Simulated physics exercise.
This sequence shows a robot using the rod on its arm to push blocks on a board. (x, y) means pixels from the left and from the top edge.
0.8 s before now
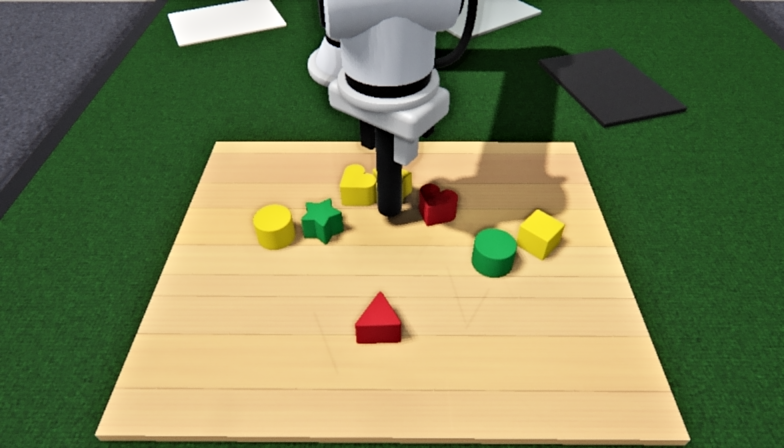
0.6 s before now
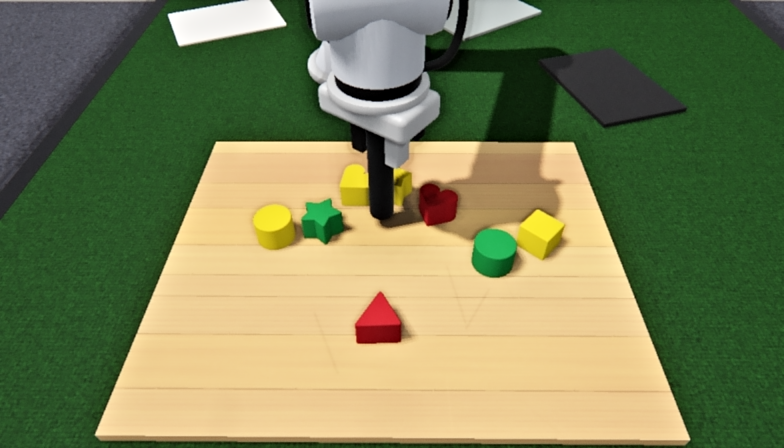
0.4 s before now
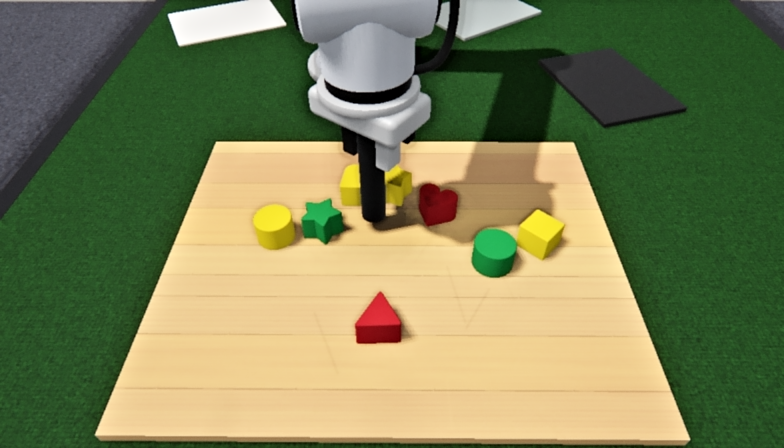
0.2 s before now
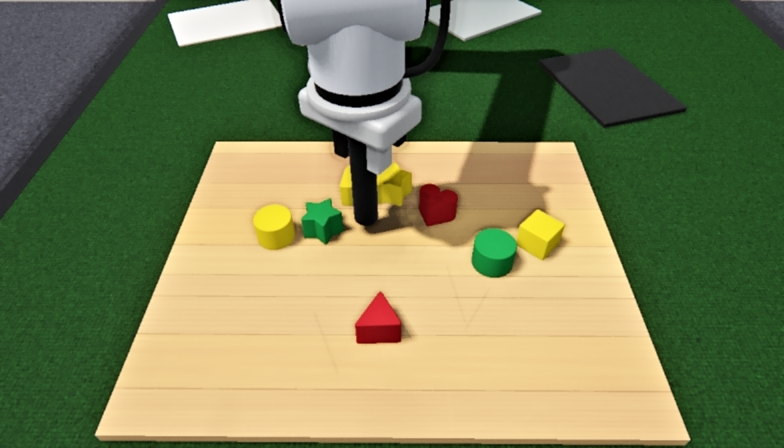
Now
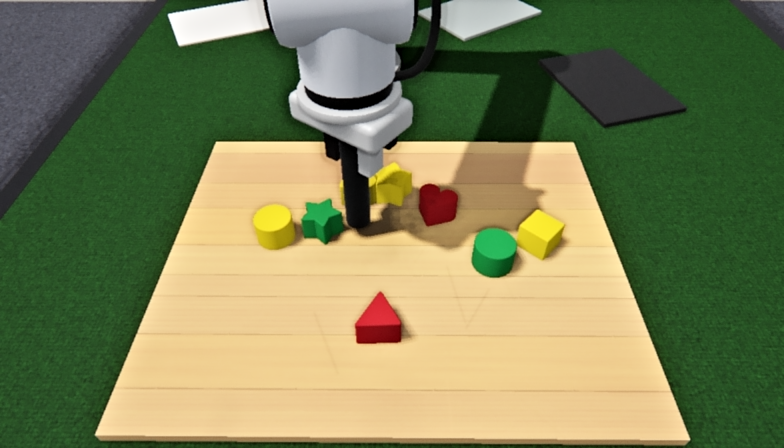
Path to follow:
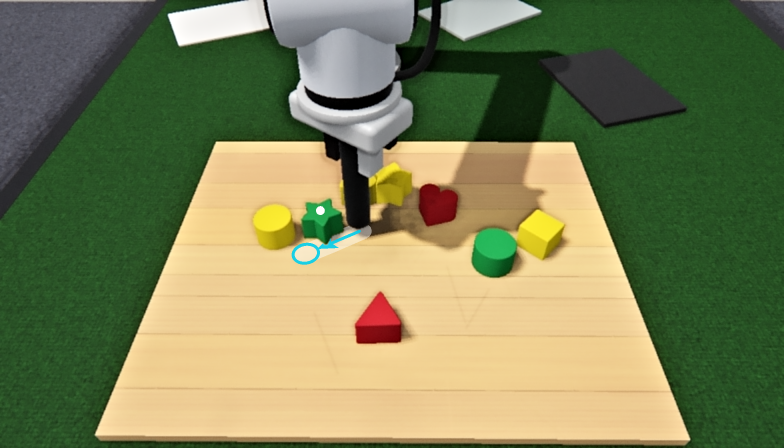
A robot arm slid its black rod slowly to the left across a wooden board, stopping short of touching the green star, while the scattered red, yellow and green blocks all stayed still.
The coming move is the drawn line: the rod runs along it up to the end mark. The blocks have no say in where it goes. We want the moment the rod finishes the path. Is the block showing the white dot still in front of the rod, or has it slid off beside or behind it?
Final position: To the side or behind.
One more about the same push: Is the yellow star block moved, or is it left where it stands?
That block is not shifted.
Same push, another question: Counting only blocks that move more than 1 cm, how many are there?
Two blocks move.
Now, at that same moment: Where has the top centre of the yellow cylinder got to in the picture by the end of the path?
Put as a pixel place, it's (255, 213).
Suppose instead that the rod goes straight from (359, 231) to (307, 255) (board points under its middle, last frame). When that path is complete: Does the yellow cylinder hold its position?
The answer is no.
The drawn path runs from (359, 231) to (306, 254); the dot is on the green star block.
The first path, step by step. Halfway along, rod (332, 232); yellow cylinder (262, 216); green star block (303, 211), turned 35° clockwise.
At the end, rod (304, 243); yellow cylinder (255, 213); green star block (292, 215), turned 85° clockwise; yellow heart not moved; yellow star block not moved.
